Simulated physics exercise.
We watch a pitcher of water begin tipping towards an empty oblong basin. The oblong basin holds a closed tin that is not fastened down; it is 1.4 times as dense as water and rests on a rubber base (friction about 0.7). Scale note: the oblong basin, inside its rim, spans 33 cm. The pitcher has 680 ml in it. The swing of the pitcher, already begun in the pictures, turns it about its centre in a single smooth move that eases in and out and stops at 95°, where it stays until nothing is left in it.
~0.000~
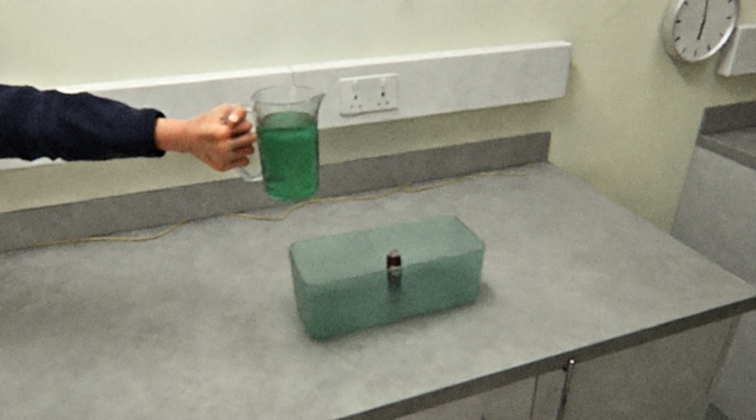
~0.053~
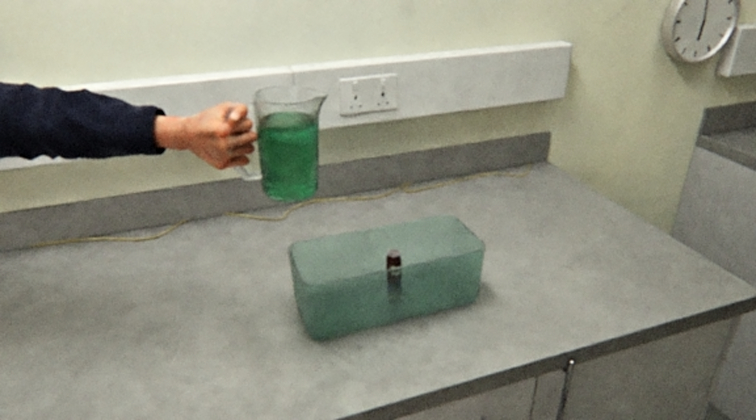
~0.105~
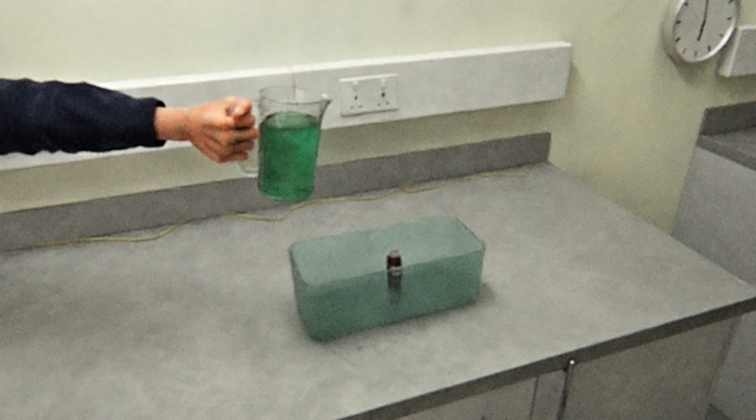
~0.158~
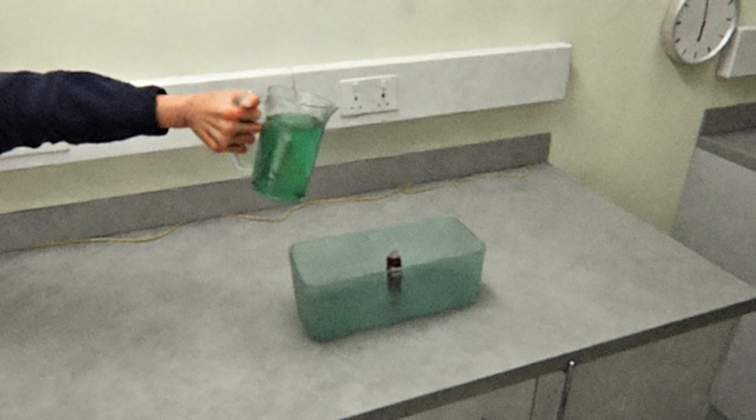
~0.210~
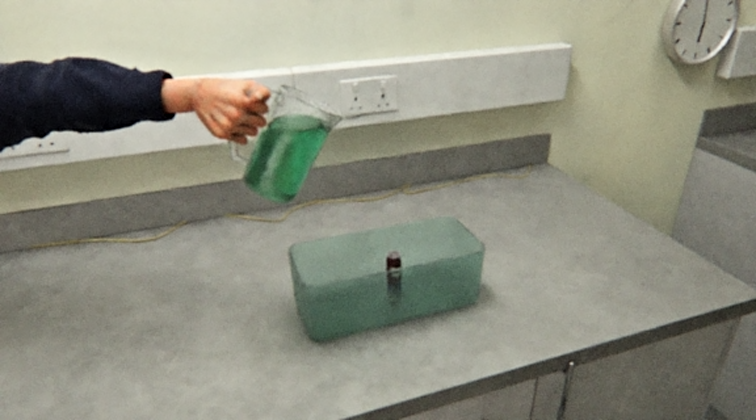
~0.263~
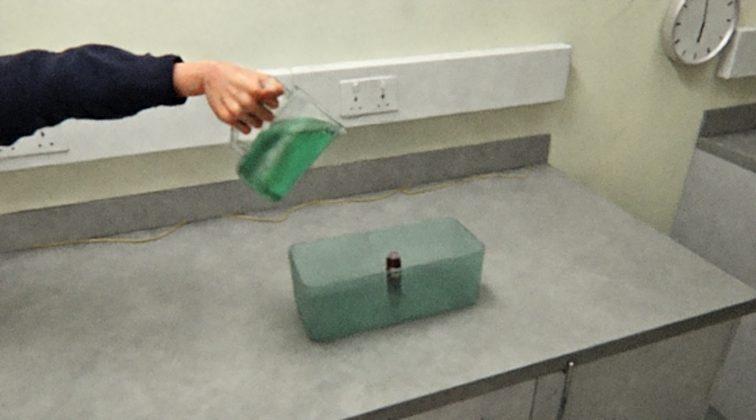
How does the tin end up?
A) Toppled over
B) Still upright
Still upright.
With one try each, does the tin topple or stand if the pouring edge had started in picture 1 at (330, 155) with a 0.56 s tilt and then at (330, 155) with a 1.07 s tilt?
Try 1: Tipped over; try 2: Tipped over.
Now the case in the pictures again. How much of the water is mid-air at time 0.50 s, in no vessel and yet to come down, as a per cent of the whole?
Around 24 in a hundred.
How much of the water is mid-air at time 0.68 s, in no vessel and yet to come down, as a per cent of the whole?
I'd say some 28 per cent is in the air.
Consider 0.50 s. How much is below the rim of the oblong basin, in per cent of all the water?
Near 2 in a hundred.
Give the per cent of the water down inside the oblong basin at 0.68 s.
Value: Approx. 32 %.
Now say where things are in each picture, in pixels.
In the first frame, tilt 0°; pouring edge (325, 91); surface from (256, 122) to (314, 115); the oblong basin's rim runs from (296, 266) to (470, 230); the tin's top is at (394, 255).
In the second frame, tilt 2°; pouring edge (327, 93); surface from (257, 121) to (314, 115).
In the third frame, tilt 8°; pouring edge (332, 97); surface from (260, 120) to (318, 117).
In the fourth frame, tilt 17°; pouring edge (339, 106); surface from (262, 127) to (322, 118).
In the fifth frame, tilt 29°; pouring edge (345, 117); surface from (258, 140) to (329, 120).
In the sixth frame, tilt 43°; pouring edge (348, 130); surface from (252, 145) to (338, 125).
Then, 0.50 s in, the tilt is 92° and 74 per cent is still to pour; the tin stands where it began.
Then, 0.68 s in, the tilt is 95° and 40 per cent is still to pour; the tin stands where it began.
Then, 0.86 s in, the tilt is 95° and 17 per cent is still to pour; the tin stands where it began.
Then, 1.06 s in, the tilt is 95° and 7 per cent is still to pour; the tin stands where it began.
Finally, the tin stands where it began.
